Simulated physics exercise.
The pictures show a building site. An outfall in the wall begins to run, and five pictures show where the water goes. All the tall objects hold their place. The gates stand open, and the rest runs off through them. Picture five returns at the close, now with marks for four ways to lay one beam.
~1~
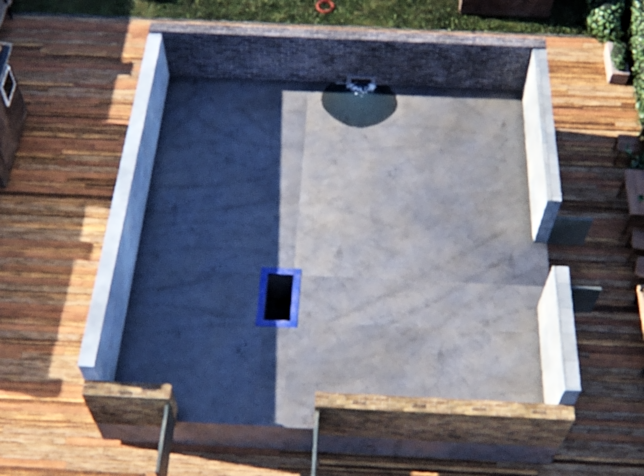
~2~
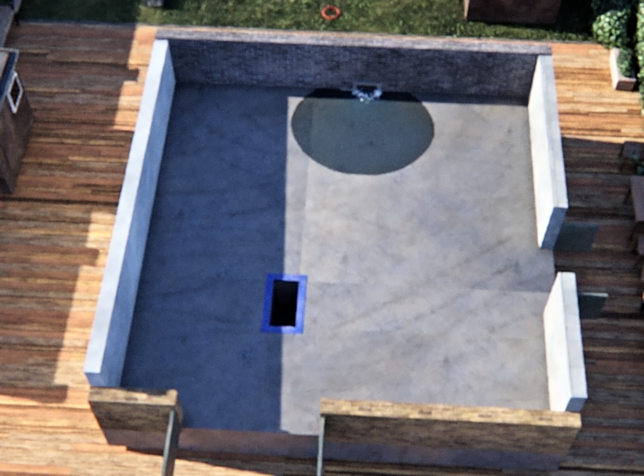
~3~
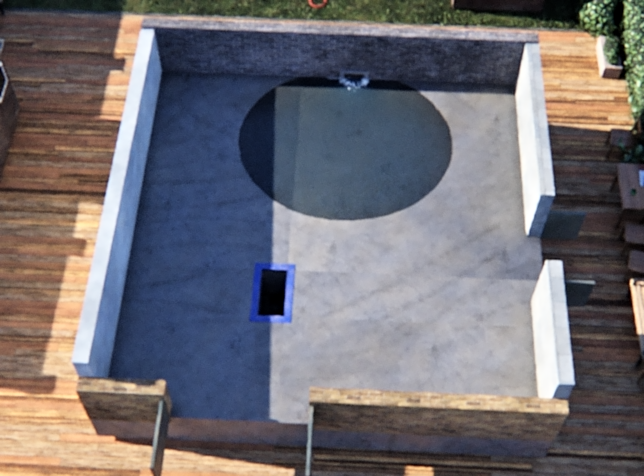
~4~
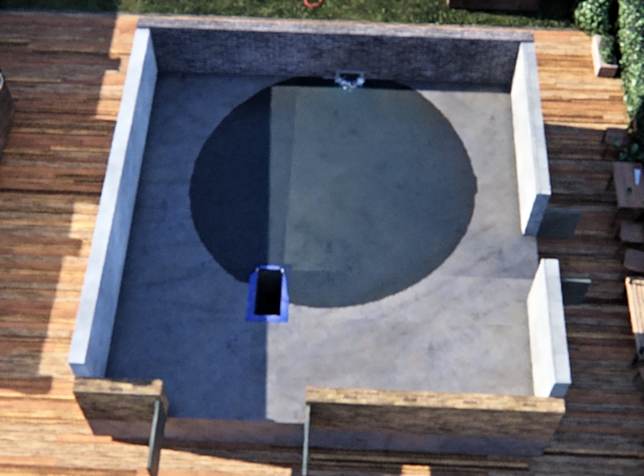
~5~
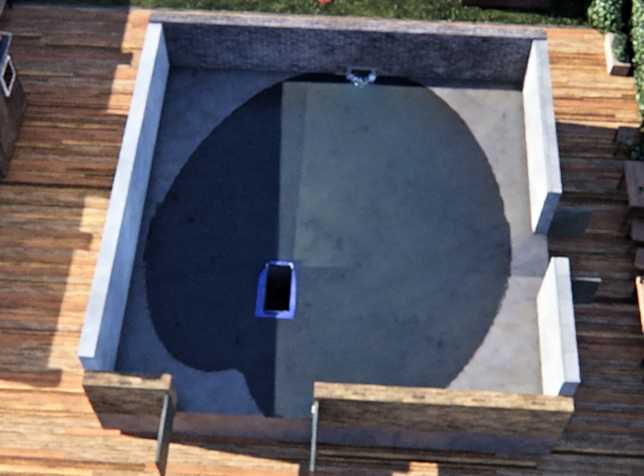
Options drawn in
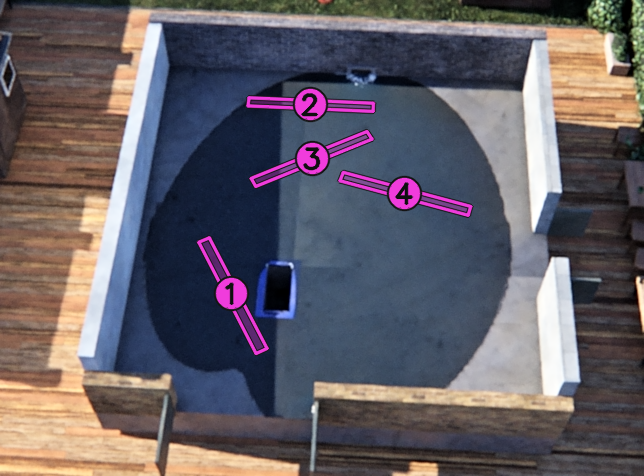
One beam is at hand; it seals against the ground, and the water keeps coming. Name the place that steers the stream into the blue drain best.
Position 1.
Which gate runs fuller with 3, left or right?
More leaves on the left.
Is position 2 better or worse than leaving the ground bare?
Worse.
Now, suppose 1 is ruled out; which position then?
Here it is position 4.
In magenta, 1 from (204, 240) to (261, 351); 2 from (248, 101) to (373, 107); 3 from (253, 182) to (369, 135); 4 from (341, 176) to (469, 210).
With 1, about 31 % of the stream goes into the blue drain, about 68 % out by the gates.
With 2, about 4 % of the stream goes into the blue drain, about 96 % out by the gates.
With 3, about 4 % of the stream goes into the blue drain, about 95 % out by the gates.
With 4, about 18 % of the stream goes into the blue drain, about 82 % out by the gates.
